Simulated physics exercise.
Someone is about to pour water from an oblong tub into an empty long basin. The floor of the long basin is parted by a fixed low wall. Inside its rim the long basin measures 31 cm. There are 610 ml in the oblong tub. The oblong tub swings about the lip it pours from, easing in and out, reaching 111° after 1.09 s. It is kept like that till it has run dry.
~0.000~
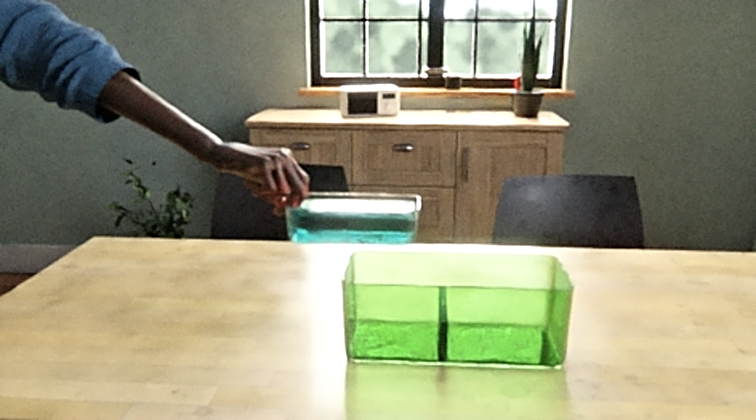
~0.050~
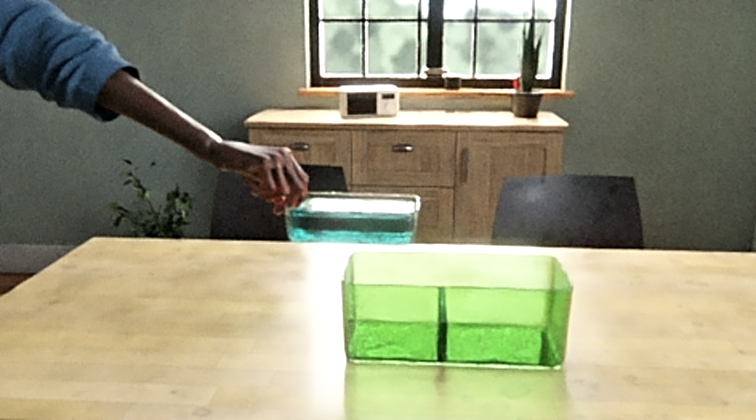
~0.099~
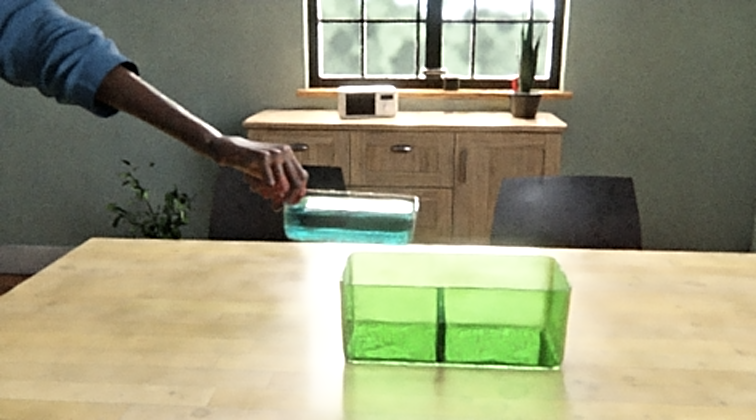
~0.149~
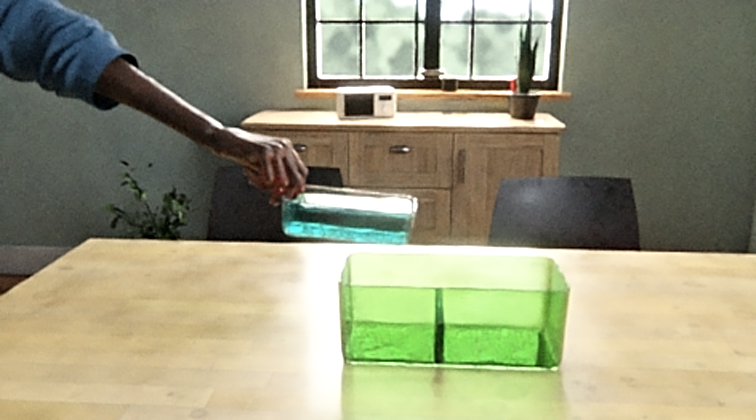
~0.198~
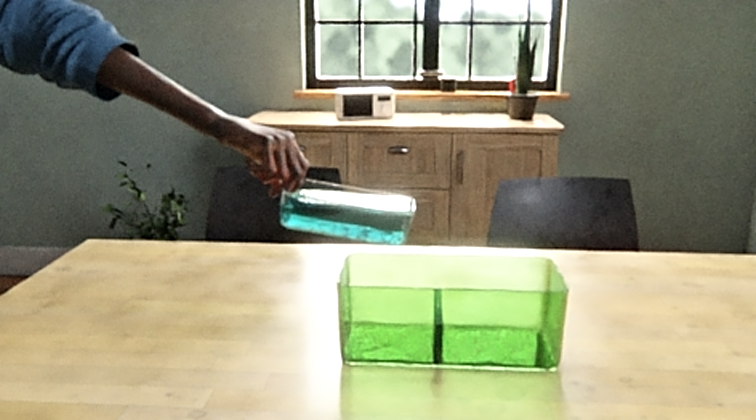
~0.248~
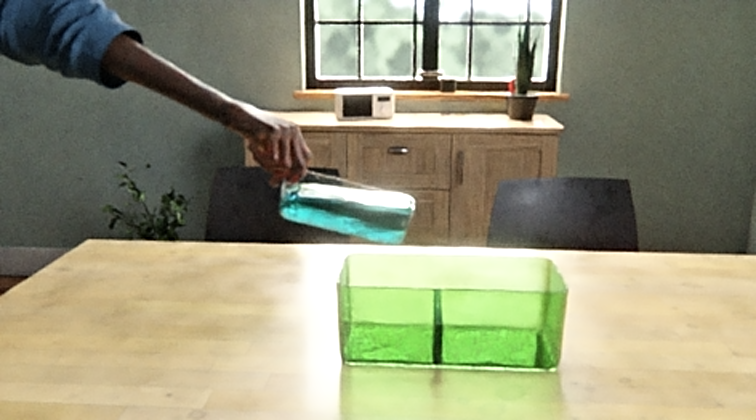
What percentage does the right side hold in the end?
The far part has some 84 per cent.
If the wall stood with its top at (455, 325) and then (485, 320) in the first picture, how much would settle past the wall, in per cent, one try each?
In turn about 70 and 55 per cent.
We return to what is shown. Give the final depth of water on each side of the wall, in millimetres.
Some 2 mm on the left and 24 mm on the right.
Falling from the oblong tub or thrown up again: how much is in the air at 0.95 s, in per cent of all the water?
Some 4 per cent.
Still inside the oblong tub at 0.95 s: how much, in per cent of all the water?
About 1 per cent.
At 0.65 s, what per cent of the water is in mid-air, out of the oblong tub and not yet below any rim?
About 54 per cent.
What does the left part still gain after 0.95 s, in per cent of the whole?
About 3 per cent.
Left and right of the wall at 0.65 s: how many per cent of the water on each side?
Some 2 per cent left and 28 right.
By 0.65 s the tilt is 72° and 15 per cent is still to pour, 2 is left of the wall and 27 right of it.
By 0.95 s the tilt is 106° and 1 per cent is still to pour, 4 is left of the wall and 83 right of it.
By 1.25 s the tilt is 111° and 0 per cent is still to pour, 7 is left of the wall and 84 right of it.
By 1.59 s the tilt is 111° and 0 per cent is still to pour, 7 is left of the wall and 84 right of it.
At rest 7 per cent lies left of the wall, 84 right of it and 9 outside.
